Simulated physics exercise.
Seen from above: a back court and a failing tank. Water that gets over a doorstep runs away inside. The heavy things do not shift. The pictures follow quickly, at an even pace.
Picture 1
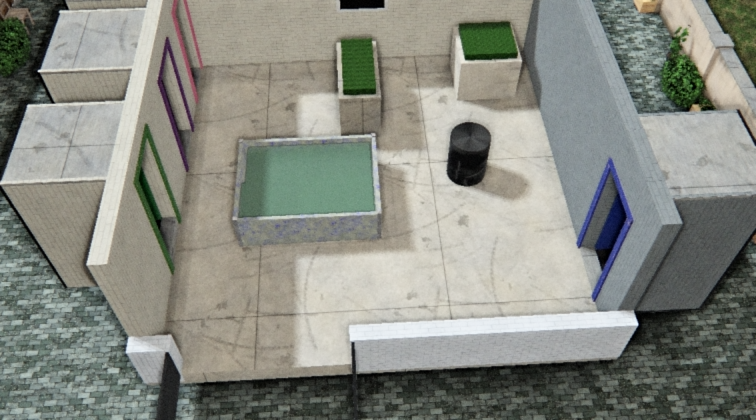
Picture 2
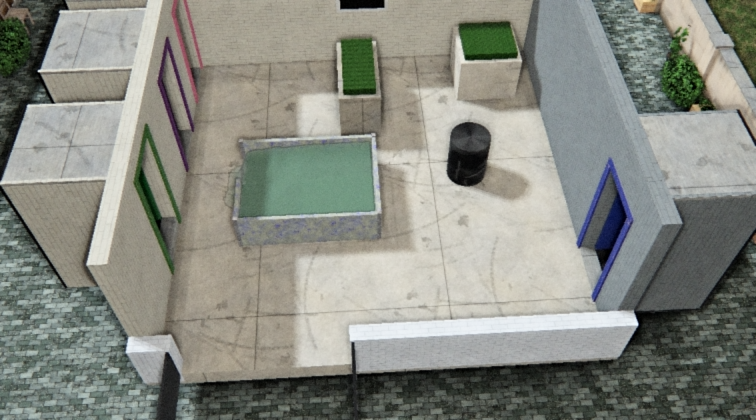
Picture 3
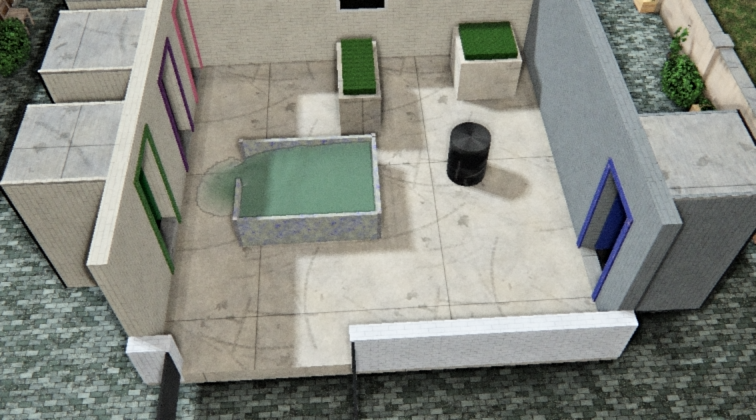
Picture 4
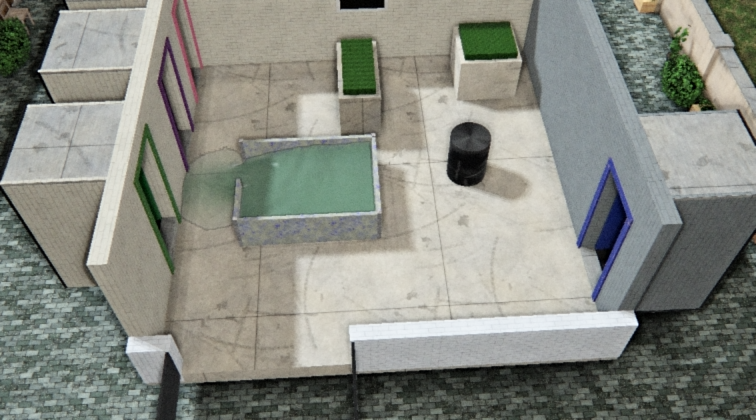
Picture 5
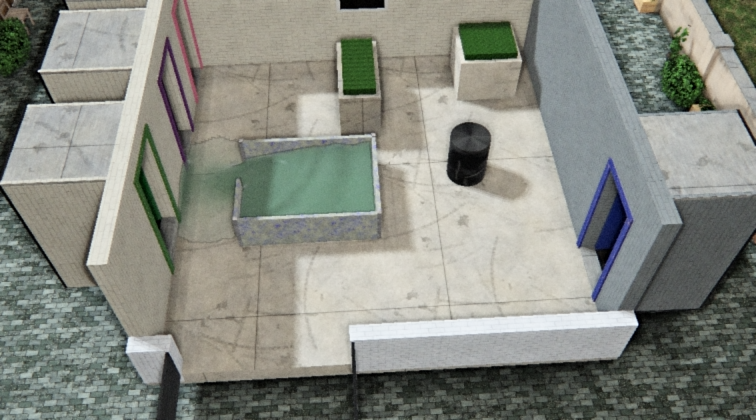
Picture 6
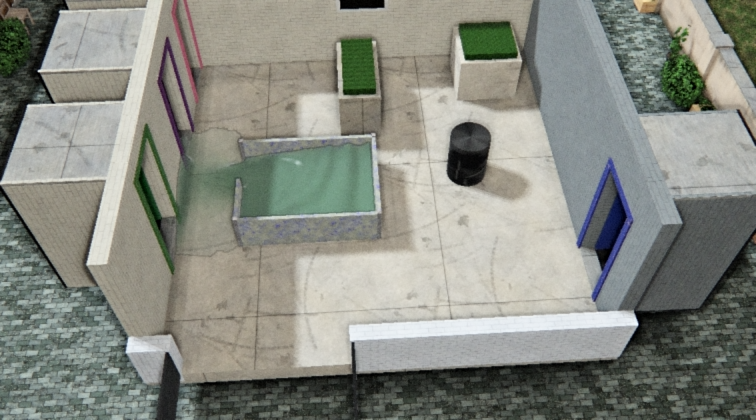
In a walled back court seen from above, a rectangular tank of greenish water sits still beside a black cylinder; then water pours out through its left side and spreads across the paving toward the green-edged doorway.
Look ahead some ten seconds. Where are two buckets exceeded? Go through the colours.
The purple door lets in a lot; the pink door lets in a lot; the blue door admits no more than that; the green door admits no more than that.
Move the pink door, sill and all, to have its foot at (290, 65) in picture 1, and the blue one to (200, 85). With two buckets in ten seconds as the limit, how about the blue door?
Blue door is over.
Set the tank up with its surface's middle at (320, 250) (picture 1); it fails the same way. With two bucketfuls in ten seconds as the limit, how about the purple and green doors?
One by one: Purple door holds; green door lets more in.
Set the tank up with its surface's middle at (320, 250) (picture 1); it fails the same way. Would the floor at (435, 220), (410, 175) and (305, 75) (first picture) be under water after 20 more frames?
In turn: No water, clear, under water.
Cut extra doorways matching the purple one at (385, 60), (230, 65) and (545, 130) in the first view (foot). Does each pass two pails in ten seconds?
As listed: Keeps below it, floods, is under.
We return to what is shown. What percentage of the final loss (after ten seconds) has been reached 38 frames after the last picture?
Near 75 in a hundred.
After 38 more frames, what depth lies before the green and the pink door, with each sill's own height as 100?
Near 30 and 160 in a hundred.
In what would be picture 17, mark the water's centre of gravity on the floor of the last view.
Roughly at (272, 197).
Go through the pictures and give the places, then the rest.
The tank at (308, 179) is whole and still, in the first picture.
Water pours out at (246, 179) and has run to a hidden place, in the second picture.
Water pours out at (246, 180) and has run to (203, 205), in the third picture.
The front is at (188, 169), out from the gap at (246, 180), in the fourth picture.
Water pours out at (246, 180) and has run to (190, 150), in the fifth picture.
The front is at (192, 136), out from the gap at (246, 179), in the sixth picture.
A moment on, water covers 10 % of the floor; the purple door over two buckets in, the pink door wet at the sill, nothing in, the blue door not reached, the green door wet at the sill, nothing in.
Next, water covers 20 % of the floor; the purple door far over two buckets in, the pink door wet at the sill, nothing in, the blue door not reached, the green door wet at the sill, nothing in.
Then, water covers 30 % of the floor; the purple door far over two buckets in, the pink door under two buckets in, the blue door not reached, the green door wet at the sill, nothing in.
Later, water covers 45 % of the floor; the purple door far over two buckets in, the pink door over two buckets in, the blue door not reached, the green door wet at the sill, nothing in.
In the end, water covers 60 % of the floor; the purple door far over two buckets in, the pink door far over two buckets in, the blue door not reached, the green door wet at the sill, nothing in.
